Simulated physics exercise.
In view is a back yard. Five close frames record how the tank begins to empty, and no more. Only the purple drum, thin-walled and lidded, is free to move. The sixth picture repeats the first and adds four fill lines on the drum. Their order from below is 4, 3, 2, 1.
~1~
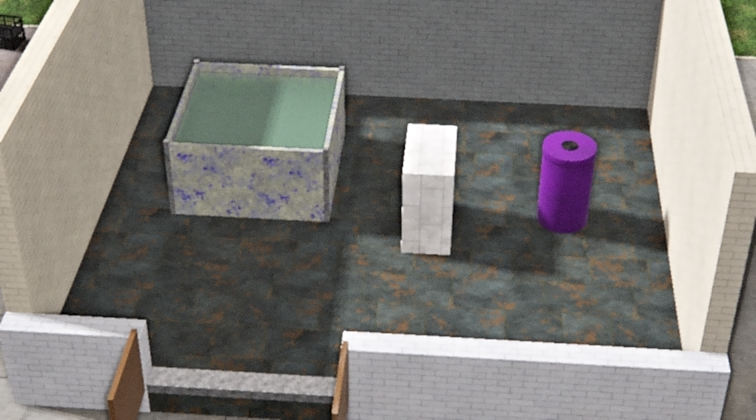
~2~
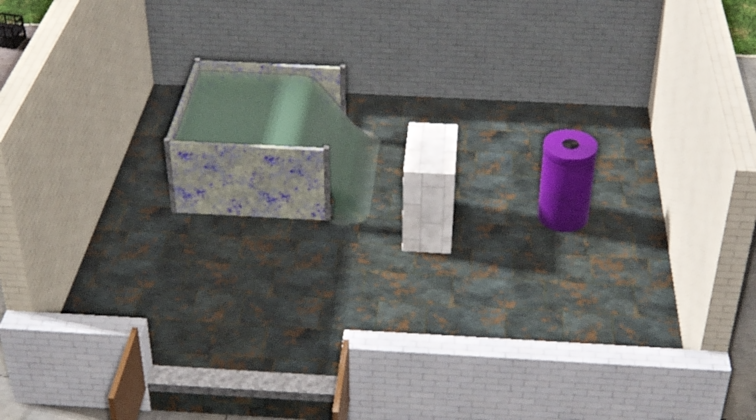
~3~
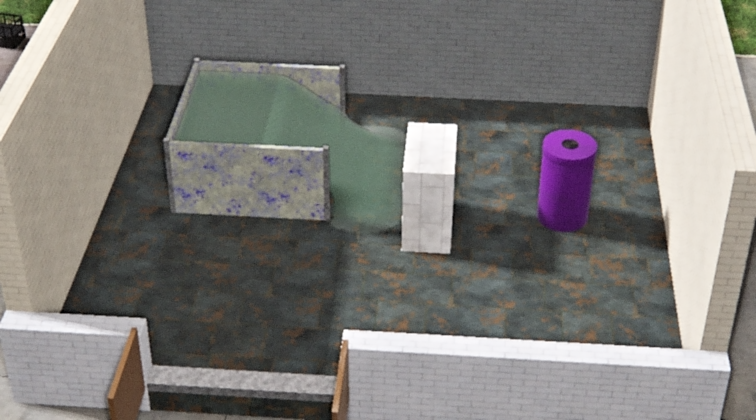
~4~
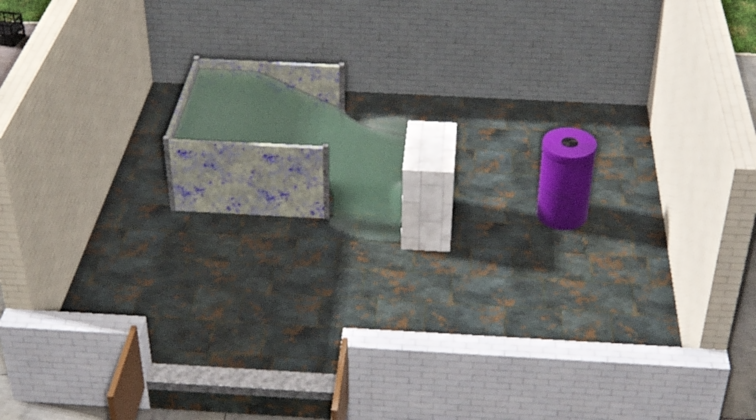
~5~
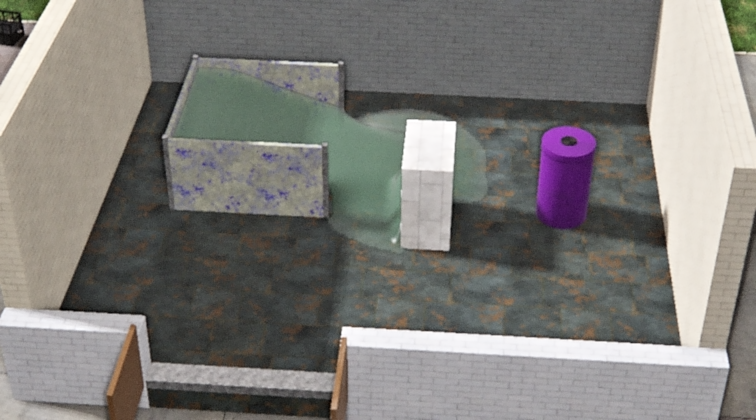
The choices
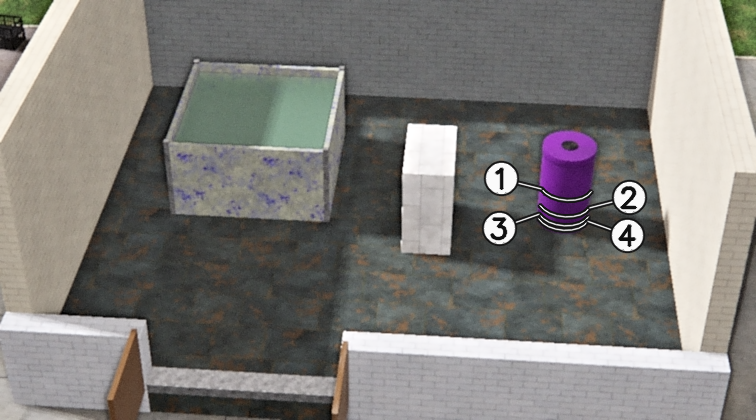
Greenish water poured out of the right side of a patterned tank in a walled yard, reached a white block and spread around behind it, while the purple drum farther right stayed standing.
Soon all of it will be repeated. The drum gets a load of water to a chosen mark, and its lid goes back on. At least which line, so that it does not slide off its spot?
Go for 1.
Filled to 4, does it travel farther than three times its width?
Yes, it does.
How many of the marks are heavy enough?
One.
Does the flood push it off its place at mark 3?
Yes, that goes wrong.
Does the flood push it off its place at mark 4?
Yes, it does.
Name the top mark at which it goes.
2.
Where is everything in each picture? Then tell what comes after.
Lid of the purple drum at (570, 146); tank full, its middle at (258, 111); open gate at (245, 330), in the first picture.
In the second picture, 2 % of the ground under water, its edge towards the drum at (359, 187).
In the third picture, 6 % of the ground under water, its edge towards the drum at (357, 189).
Water covers 9 % of the ground, mostly out of sight from here, in the fourth picture.
Lid of the purple drum at (569, 141); water covers 12 % of the ground, mostly out of sight from here, in the fifth picture.
In white, 1 at (566, 200); 2 at (565, 216); 3 at (564, 225); 4 at (563, 230); from the bottom up 4, 3, 2, 1.
Choosing 1, it does not move.
Choosing 2, it is pushed about half its own width away.
Choosing 3, it is pushed about 4 times its own width away.
Choosing 4, it is pushed about 4 times its own width away.
